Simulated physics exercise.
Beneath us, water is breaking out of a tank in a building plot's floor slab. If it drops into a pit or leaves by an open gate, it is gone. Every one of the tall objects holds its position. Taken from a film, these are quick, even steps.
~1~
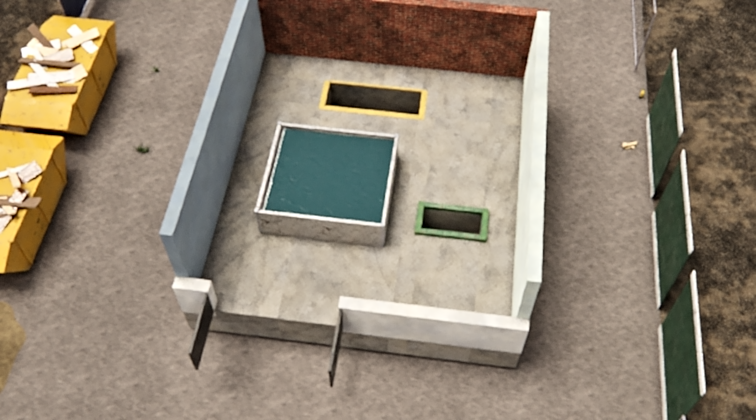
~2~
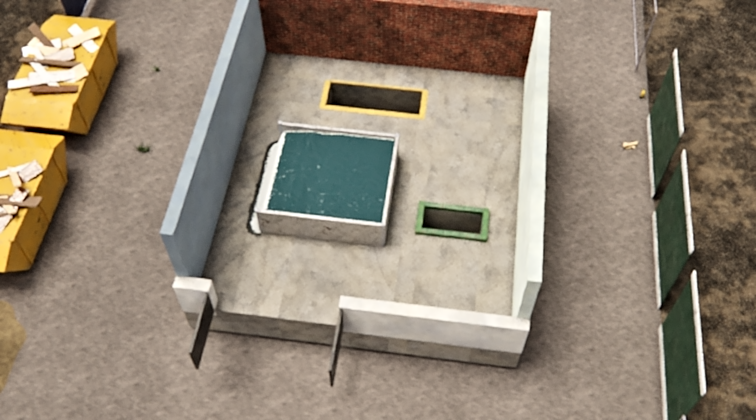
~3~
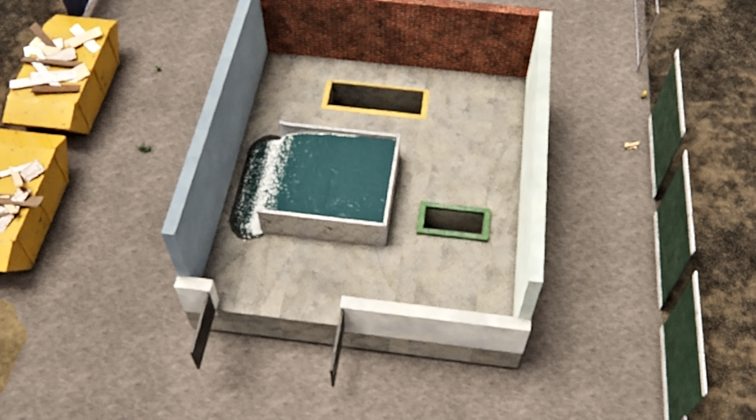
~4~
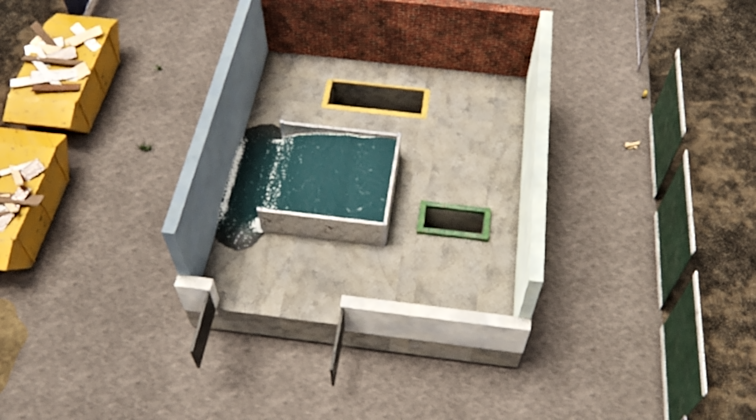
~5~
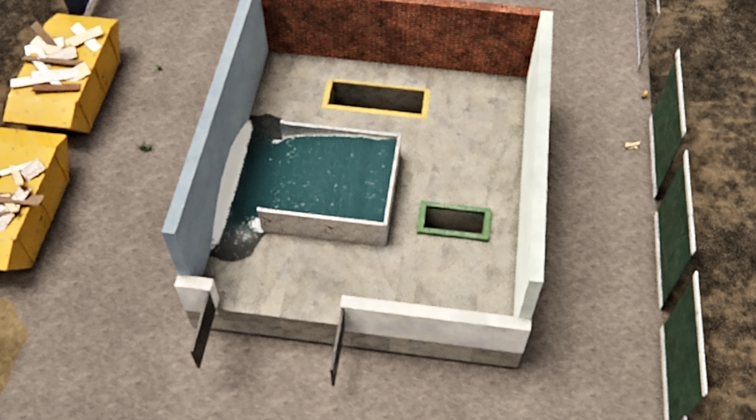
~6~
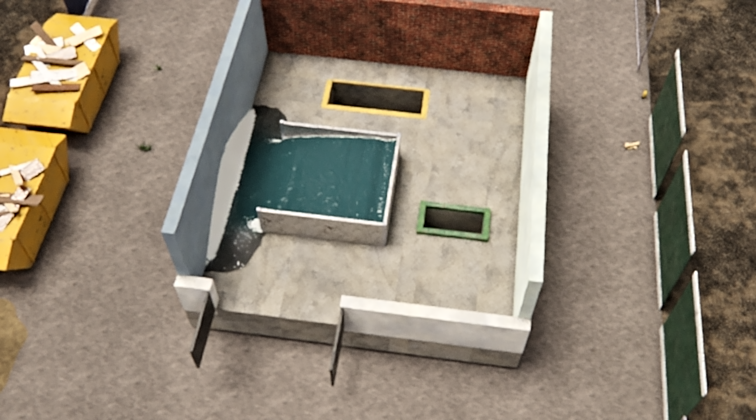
At the start, a tank of dark teal water sits whole and still on a walled concrete floor. Its left side opens and water pours out leftward in a foaming front, then reaches the pale blue wall, whitening against it and spreading along its base while the walls stay in place.
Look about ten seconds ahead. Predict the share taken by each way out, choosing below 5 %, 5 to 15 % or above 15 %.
The gate lands in the top band - past fifteen per cent; the yellow pit lands in the top band - past fifteen per cent; the green pit lands in the bottom band - below five per cent.
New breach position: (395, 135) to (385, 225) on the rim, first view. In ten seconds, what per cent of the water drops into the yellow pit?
About 14 percent ends up in the yellow pit, by my reckoning.
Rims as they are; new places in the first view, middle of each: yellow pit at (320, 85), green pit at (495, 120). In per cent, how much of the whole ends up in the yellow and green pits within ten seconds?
The yellow pit receives 30 per cent and the green pit 0 per cent.
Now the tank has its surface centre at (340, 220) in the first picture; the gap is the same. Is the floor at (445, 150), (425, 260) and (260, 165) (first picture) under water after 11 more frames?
So, first one stays dry, second one stays dry, third one got wet.
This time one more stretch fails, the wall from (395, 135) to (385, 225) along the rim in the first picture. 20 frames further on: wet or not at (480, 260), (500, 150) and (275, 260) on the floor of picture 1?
Result, in sequence: Inundated; inundated; untouched by the flood.
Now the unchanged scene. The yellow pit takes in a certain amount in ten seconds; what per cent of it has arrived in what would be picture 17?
Estimated share: About 0 %.
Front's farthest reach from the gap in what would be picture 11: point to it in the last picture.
Best guess: Near (268, 54).
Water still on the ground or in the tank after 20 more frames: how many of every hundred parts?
Near 82 in a hundred.
A moment on, water covers 20 % of the floor; the gate 0 %, the yellow pit 0 %, the green pit 0 %.
Next, water covers 30 % of the floor; the gate 4 %, the yellow pit 0 %, the green pit 0 %.
Then, water covers 40 % of the floor; the gate 14 %, the yellow pit 4 %, the green pit 0 %.
Later, water covers 60 % of the floor; the gate 24 %, the yellow pit 14 %, the green pit 0 %.
In the end, water covers 80 % of the floor; the gate 33 %, the yellow pit 22 %, the green pit 0 %.
